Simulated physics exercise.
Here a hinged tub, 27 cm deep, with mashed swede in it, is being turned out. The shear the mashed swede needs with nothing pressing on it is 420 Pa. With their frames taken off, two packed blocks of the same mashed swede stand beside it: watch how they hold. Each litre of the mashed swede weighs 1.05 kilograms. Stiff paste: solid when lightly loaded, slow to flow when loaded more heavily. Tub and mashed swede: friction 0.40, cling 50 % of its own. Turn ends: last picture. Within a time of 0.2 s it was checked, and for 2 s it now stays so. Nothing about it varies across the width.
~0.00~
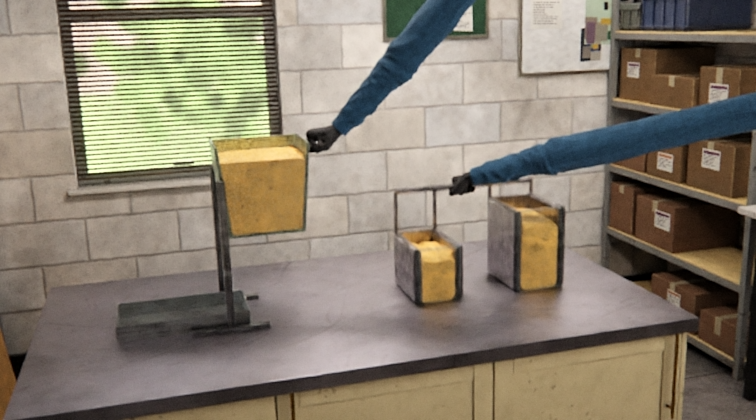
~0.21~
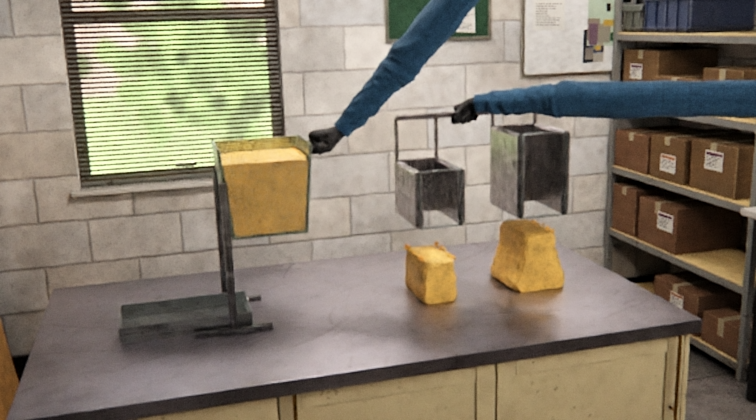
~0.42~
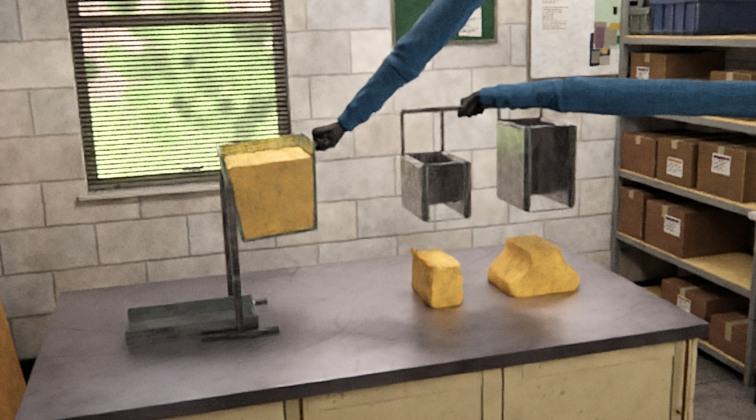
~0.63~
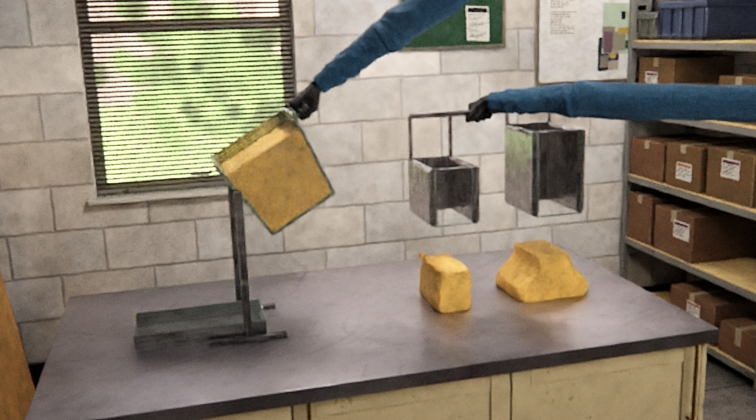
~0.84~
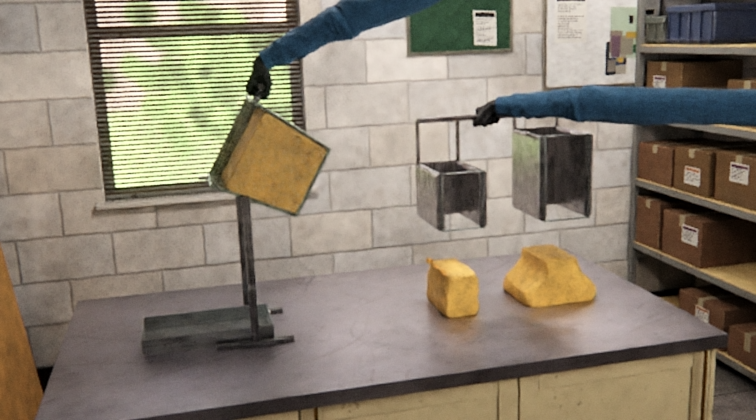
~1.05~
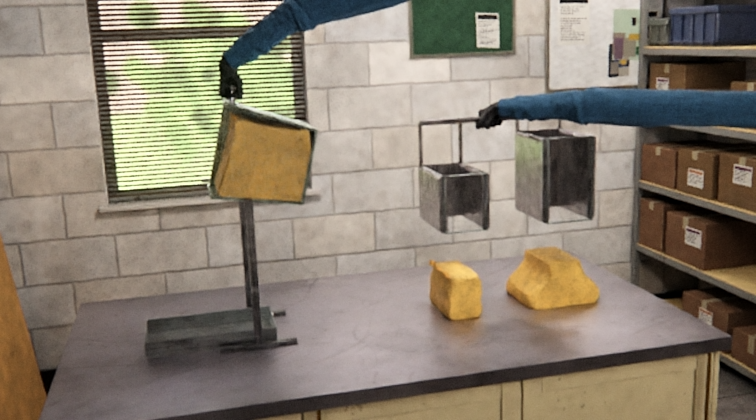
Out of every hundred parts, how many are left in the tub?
Some 85 in every hundred.
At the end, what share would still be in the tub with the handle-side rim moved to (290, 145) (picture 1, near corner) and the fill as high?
Some 100 per cent, I reckon.
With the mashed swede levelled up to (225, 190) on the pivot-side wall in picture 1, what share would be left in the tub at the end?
Then about 100 %.
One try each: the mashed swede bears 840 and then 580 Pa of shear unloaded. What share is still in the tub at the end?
In turn about 100 %, 100 %.
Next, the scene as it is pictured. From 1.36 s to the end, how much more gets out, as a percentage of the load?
I reckon it's around 10 in a hundred.
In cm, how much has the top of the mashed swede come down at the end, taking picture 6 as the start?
Roughly 5 cm.
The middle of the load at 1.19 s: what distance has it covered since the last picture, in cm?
The distance comes to some 2 cm.
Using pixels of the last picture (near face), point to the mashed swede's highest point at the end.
Looking at the last picture, I'd put it at about (288, 135).
After 1.19 s, the tub is at 76 degrees and holds 99 %.
After 1.36 s, the tub is at 76 degrees and holds 95 %.
After 1.53 s, the tub is at 76 degrees and holds 92 %.
After 1.70 s, the tub is at 76 degrees and holds 90 %.
After 3.05 s, at the end, the tub is at 76 degrees and holds 85 %.
